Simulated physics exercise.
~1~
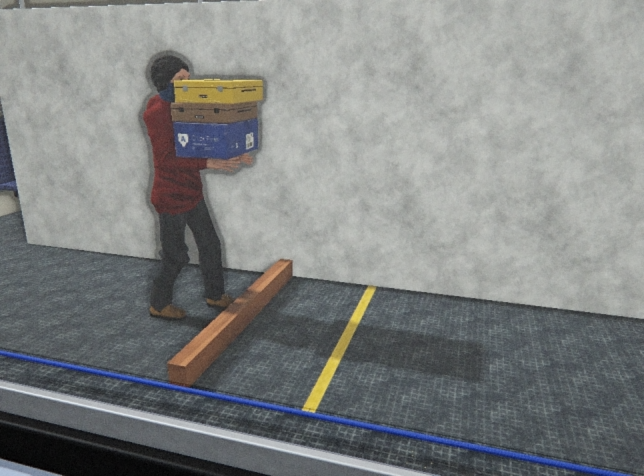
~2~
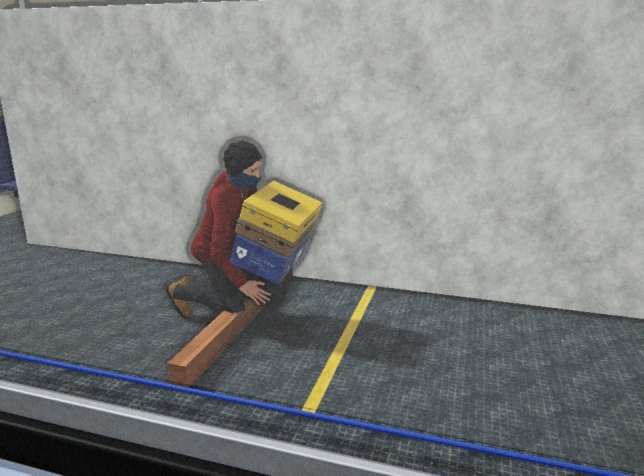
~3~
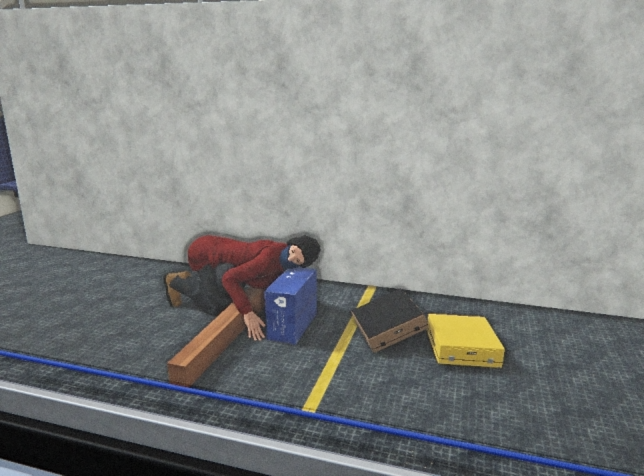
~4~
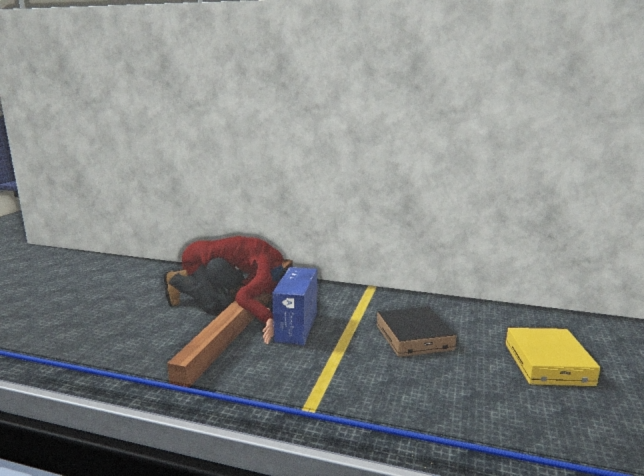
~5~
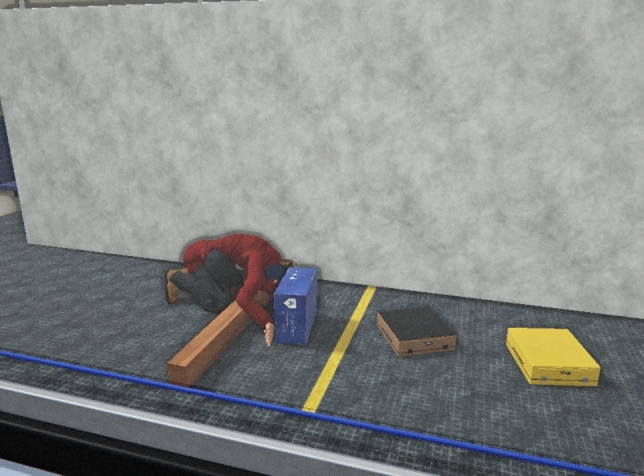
On a dark textured floor before a pale mottled wall, a courier in a red top and dark trousers stands behind a low wooden rail, holding a yellow toolbox, a brown toolbox and a blue parcel in a stack. The courier sinks to the knees and pitches to the right as the load tilts forward. The blue parcel lands on end beside the rail, while both toolboxes tumble over the yellow line. The courier slumps over the rail, then curls back slightly. Everything lies still, with the parcel and the courier's head short of the line and the toolboxes beyond it, the yellow one farthest right.
